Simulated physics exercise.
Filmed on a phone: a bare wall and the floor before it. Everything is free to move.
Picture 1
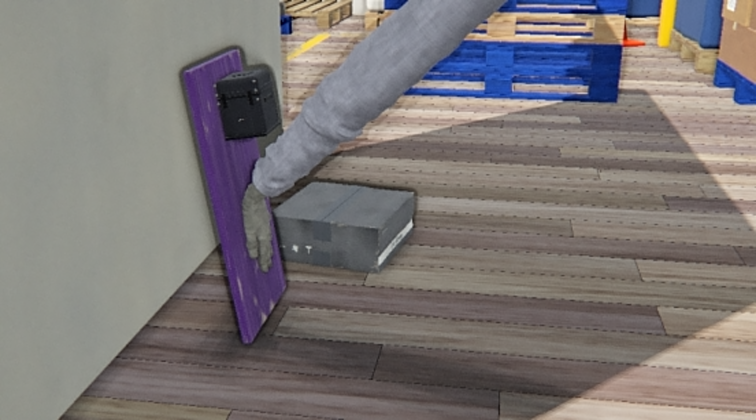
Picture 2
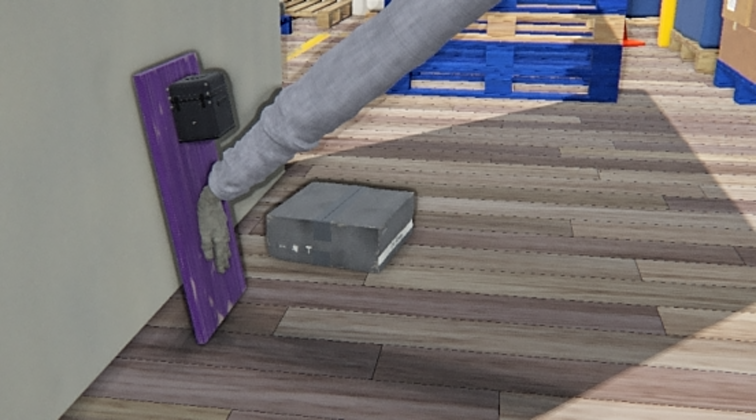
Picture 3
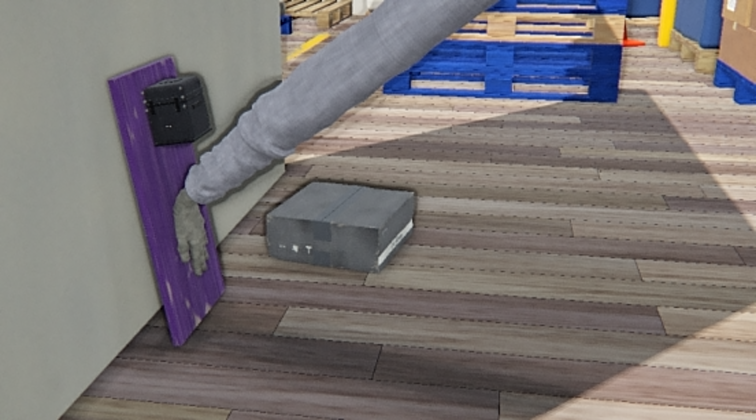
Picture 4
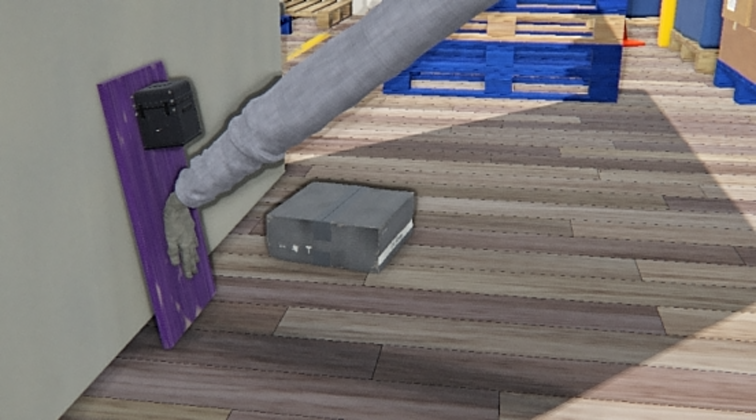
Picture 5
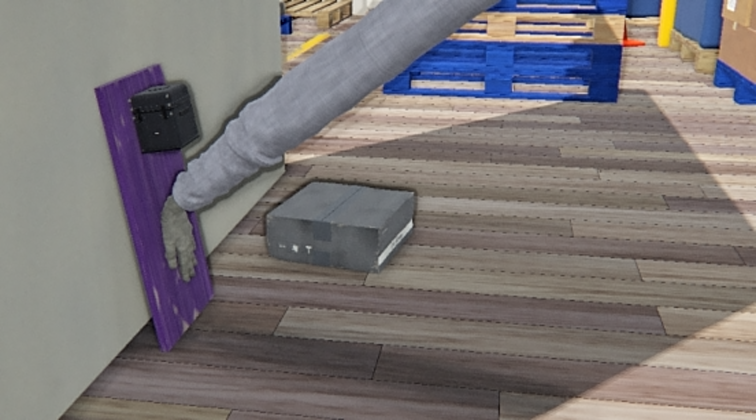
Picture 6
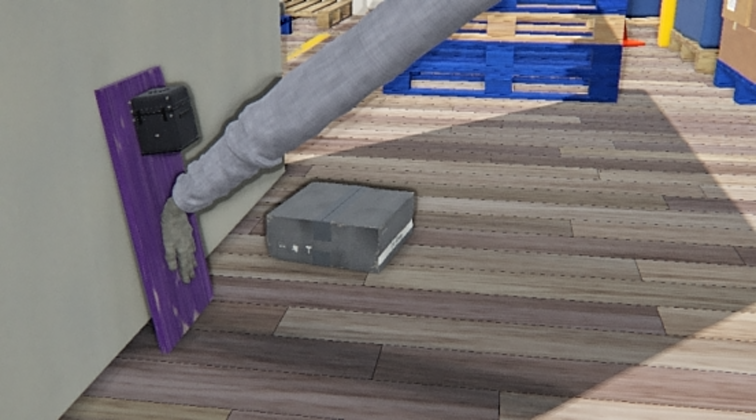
Gloved hand moving a purple board leftward to lean against a bare wall, a small black case attached, grey box unmoving nearby.
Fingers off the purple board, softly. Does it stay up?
In the end the board stays up.
Then, 0.20 s later than the last frame, all is still.
Then, 0.50 s later than the last frame, purple board resting near (161, 206).
When it is over, both as before. End places, in pixels of the last picture, purple board near (161, 206). The board holds.
